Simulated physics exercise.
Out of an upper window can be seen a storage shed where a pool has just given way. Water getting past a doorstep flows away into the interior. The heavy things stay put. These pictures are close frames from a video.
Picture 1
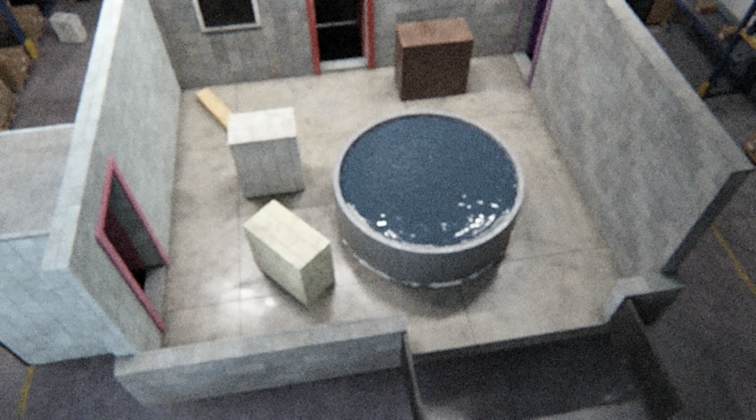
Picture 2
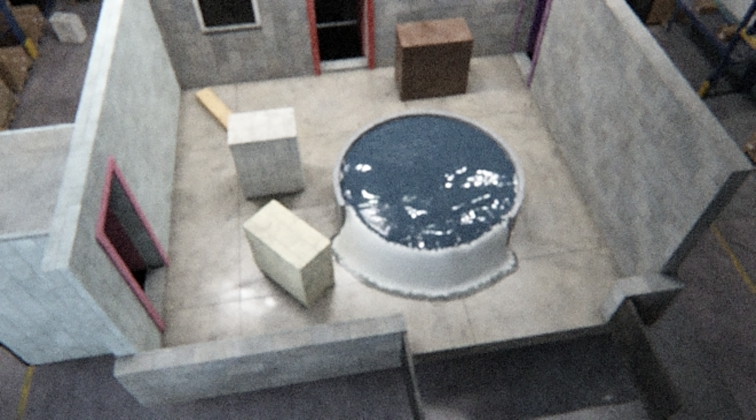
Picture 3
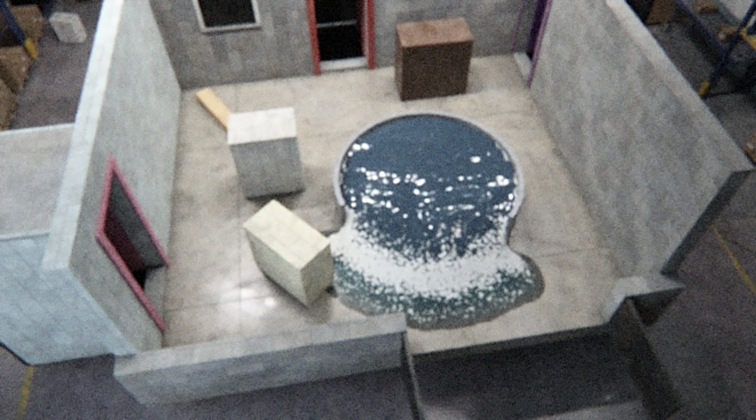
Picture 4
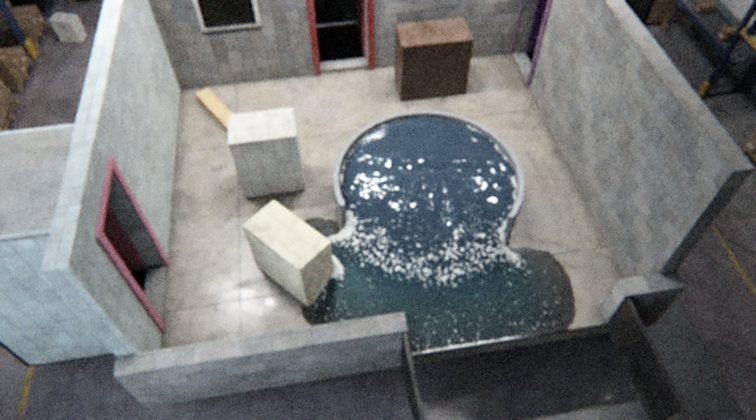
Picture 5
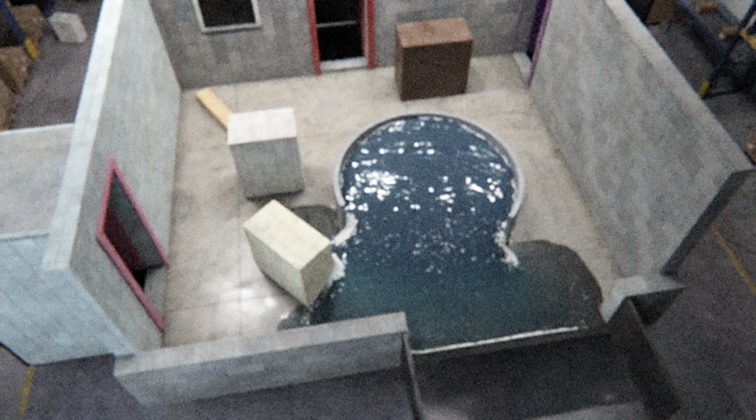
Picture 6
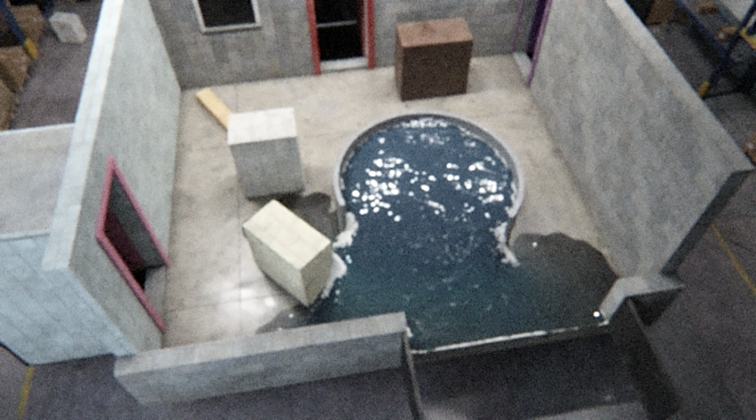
Water in a round pool inside a roofless grey-walled enclosure bursts out through the near side in a white, foaming surge, then spreads dark across the pale floor, around the cream block and along the low front wall.
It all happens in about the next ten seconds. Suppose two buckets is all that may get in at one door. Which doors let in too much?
In turn: The pink door lets in too much; the purple door is fine; the red door is fine.
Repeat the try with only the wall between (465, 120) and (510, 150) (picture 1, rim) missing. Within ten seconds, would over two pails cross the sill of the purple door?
The purple door goes past it.
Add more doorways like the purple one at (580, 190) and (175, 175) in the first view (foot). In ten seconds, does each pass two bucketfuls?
Well, one comes out lower, the other comes out higher.
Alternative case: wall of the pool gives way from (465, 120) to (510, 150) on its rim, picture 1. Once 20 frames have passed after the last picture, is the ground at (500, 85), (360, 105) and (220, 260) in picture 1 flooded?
One after the other: Awash, flooded, clear.
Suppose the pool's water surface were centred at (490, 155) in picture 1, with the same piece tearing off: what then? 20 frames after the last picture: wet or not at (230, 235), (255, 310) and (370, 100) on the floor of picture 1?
Going through the three places: In the spill, in the spill, out of reach.
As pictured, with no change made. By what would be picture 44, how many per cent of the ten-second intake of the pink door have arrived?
It should be near 100 percent of the ten-second total.
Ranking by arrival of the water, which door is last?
That's the one in purple.
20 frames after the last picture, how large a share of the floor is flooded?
About 50 %.
A moment on, water covers 30 % of the floor; the pink door wet at the sill, nothing in, the purple door not reached, the red door not reached.
Next, water covers 45 % of the floor; the pink door under two buckets in, the purple door not reached, the red door not reached.
Then, water covers 50 % of the floor; the pink door far over two buckets in, the purple door not reached, the red door wet at the sill, nothing in.
Later, water covers 65 % of the floor; the pink door far over two buckets in, the purple door not reached, the red door wet at the sill, nothing in.
In the end, water covers 90 % of the floor; the pink door far over two buckets in, the purple door wet at the sill, nothing in, the red door wet at the sill, nothing in.
